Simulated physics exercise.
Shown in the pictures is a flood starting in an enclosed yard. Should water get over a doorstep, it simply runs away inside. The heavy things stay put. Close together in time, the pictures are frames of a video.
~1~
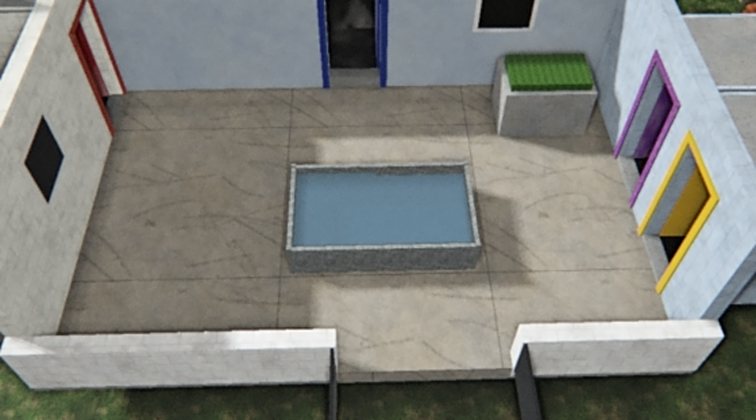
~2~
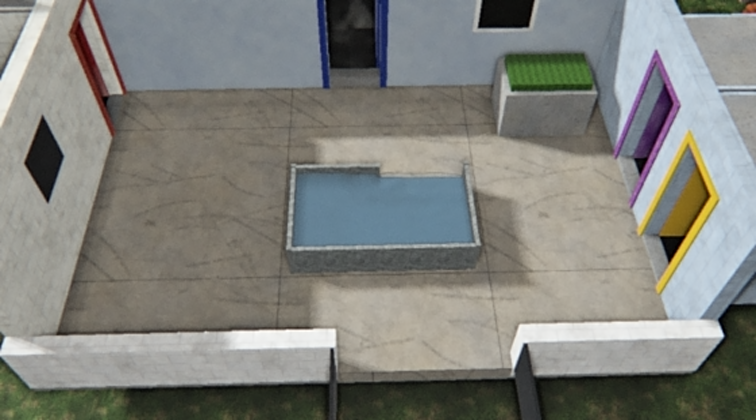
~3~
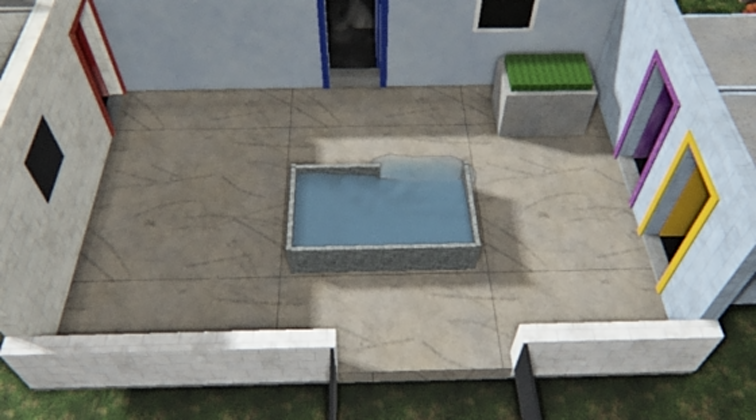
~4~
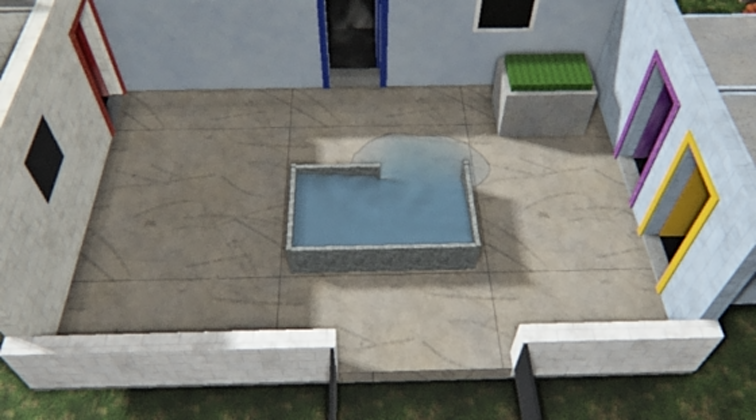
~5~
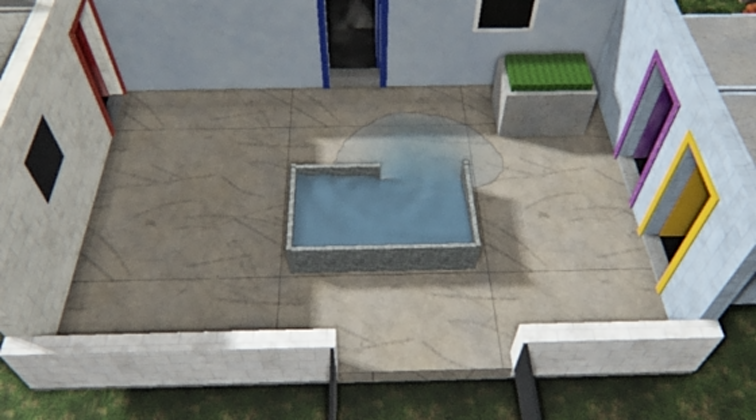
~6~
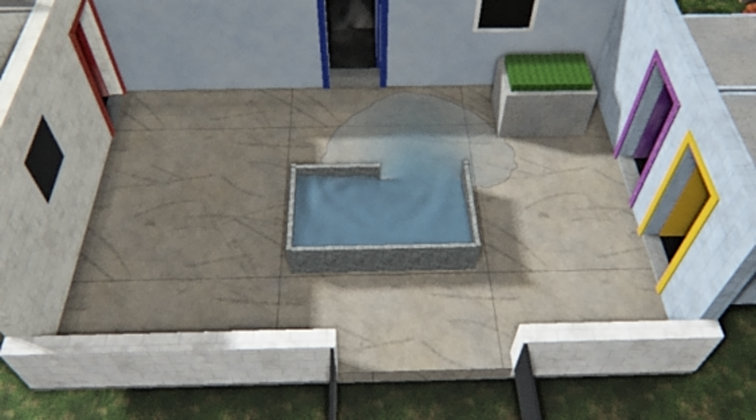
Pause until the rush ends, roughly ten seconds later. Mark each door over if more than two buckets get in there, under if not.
Purple door - under; yellow door - under; red door - over; blue door - under.
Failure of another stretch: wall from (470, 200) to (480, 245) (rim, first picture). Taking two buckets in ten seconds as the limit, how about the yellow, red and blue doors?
Well, the yellow one breaks the limit, while the red one stays within bounds and the blue one stays within bounds.
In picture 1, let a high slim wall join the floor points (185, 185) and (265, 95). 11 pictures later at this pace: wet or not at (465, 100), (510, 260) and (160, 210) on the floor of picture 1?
Taking the points in the order given, they are inundated, high and dry and high and dry.
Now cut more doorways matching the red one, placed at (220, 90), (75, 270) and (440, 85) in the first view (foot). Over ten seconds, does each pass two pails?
In order: Falls short, falls short, exceeds it.
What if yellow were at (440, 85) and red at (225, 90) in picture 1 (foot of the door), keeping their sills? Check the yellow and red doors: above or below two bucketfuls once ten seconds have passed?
Looking at it, yellow tops the limit, and red fails to reach the limit.
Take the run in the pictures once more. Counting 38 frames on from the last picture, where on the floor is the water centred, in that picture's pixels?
Close to (394, 168).
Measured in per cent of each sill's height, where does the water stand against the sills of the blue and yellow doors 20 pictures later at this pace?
Roughly 70 and 10 %.
A moment on, water covers 15 % of the floor; the purple door not reached, the yellow door not reached, the red door not reached, the blue door wet at the sill, nothing in.
Next, water covers 20 % of the floor; the purple door not reached, the yellow door not reached, the red door not reached, the blue door wet at the sill, nothing in.
Then, water covers 40 % of the floor; the purple door wet at the sill, nothing in, the yellow door not reached, the red door wet at the sill, nothing in, the blue door wet at the sill, nothing in.
Later, water covers 65 % of the floor; the purple door wet at the sill, nothing in, the yellow door wet at the sill, nothing in, the red door over two buckets in, the blue door wet at the sill, nothing in.
In the end, water covers 95 % of the floor; the purple door wet at the sill, nothing in, the yellow door wet at the sill, nothing in, the red door far over two buckets in, the blue door wet at the sill, nothing in.
